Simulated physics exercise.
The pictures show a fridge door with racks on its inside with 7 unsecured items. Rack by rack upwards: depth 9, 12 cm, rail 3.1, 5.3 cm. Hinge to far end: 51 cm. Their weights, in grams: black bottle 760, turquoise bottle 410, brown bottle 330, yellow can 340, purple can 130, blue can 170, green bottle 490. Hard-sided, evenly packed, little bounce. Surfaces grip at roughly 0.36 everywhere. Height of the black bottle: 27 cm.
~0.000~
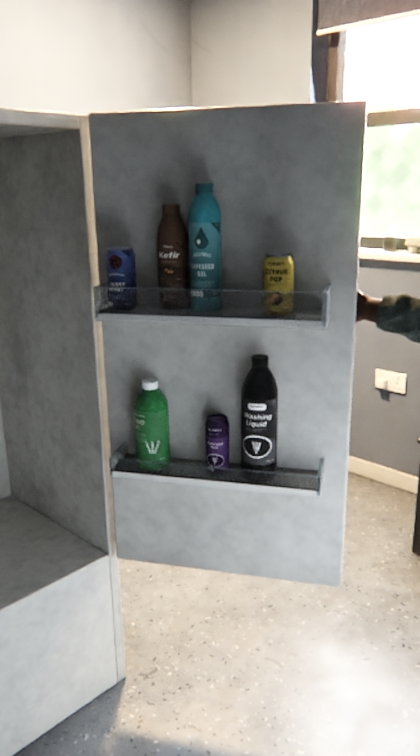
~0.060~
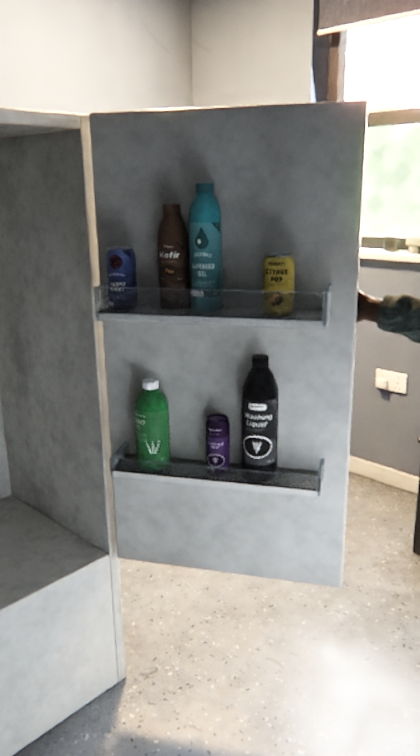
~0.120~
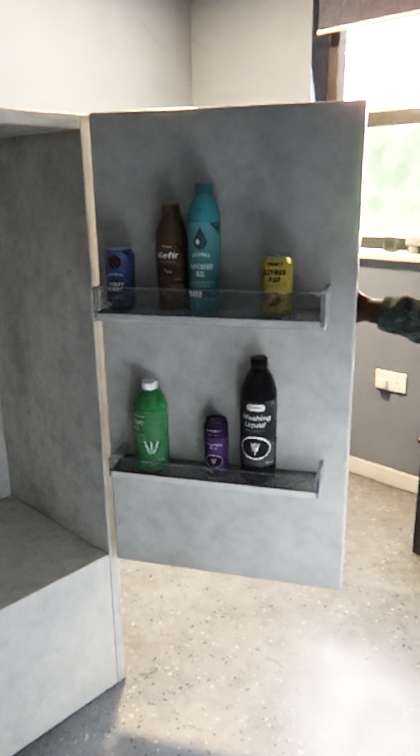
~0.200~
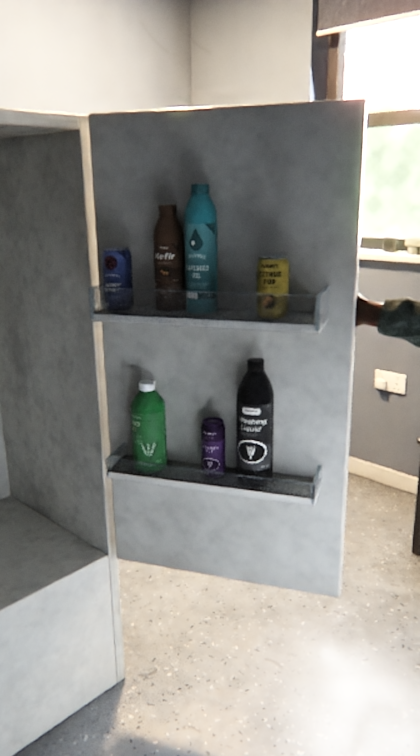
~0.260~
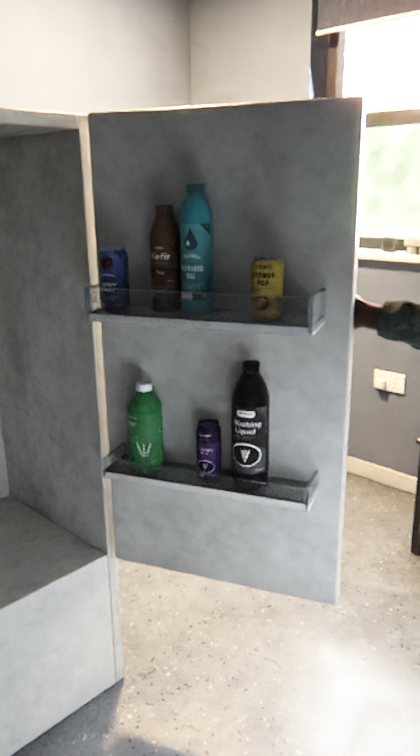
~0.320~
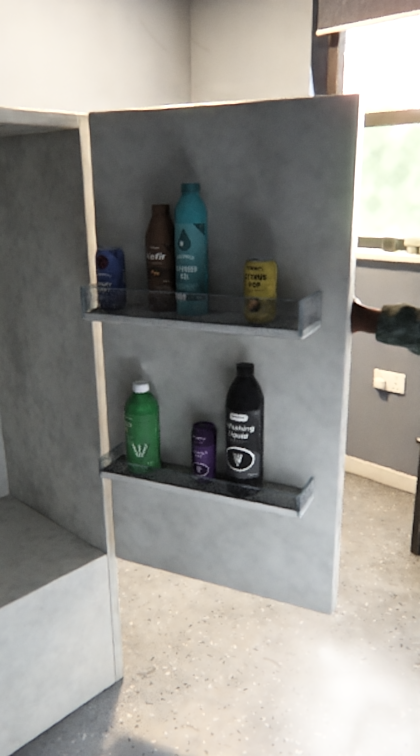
In this clip, an open grey fridge door holds bottles and cans on two racks, with a hand at its right edge; the door stays nearly still at first, then swings slightly toward closed, its items still upright.
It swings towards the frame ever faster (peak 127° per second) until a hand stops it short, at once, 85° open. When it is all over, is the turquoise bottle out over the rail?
The turquoise bottle keeps to its rack.
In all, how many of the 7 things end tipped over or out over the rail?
That comes to 2.
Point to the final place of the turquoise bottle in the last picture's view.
Near (109, 280).
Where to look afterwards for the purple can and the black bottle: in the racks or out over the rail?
The purple can is still in the racks; the black bottle finishes out over the rail.
After 0.62 s, door 85° open; turquoise bottle 5° off upright near (133, 254); black bottle 13° off upright; purple can 6° off upright.
After 0.92 s, door 85° open; black bottle now out over the rail; turquoise bottle 36° off upright near (108, 260); purple can moved 2 cm.
After 1.12 s, door 85° open; turquoise bottle now out over the rail.
After 1.32 s, door 85° open; turquoise bottle on its side near (100, 276).
In the end (2.2 s), out over the rail, black bottle; toppled in the racks, turquoise bottle; the other 5 under 5 cm from the start. In the last view, turquoise bottle near (109, 280).
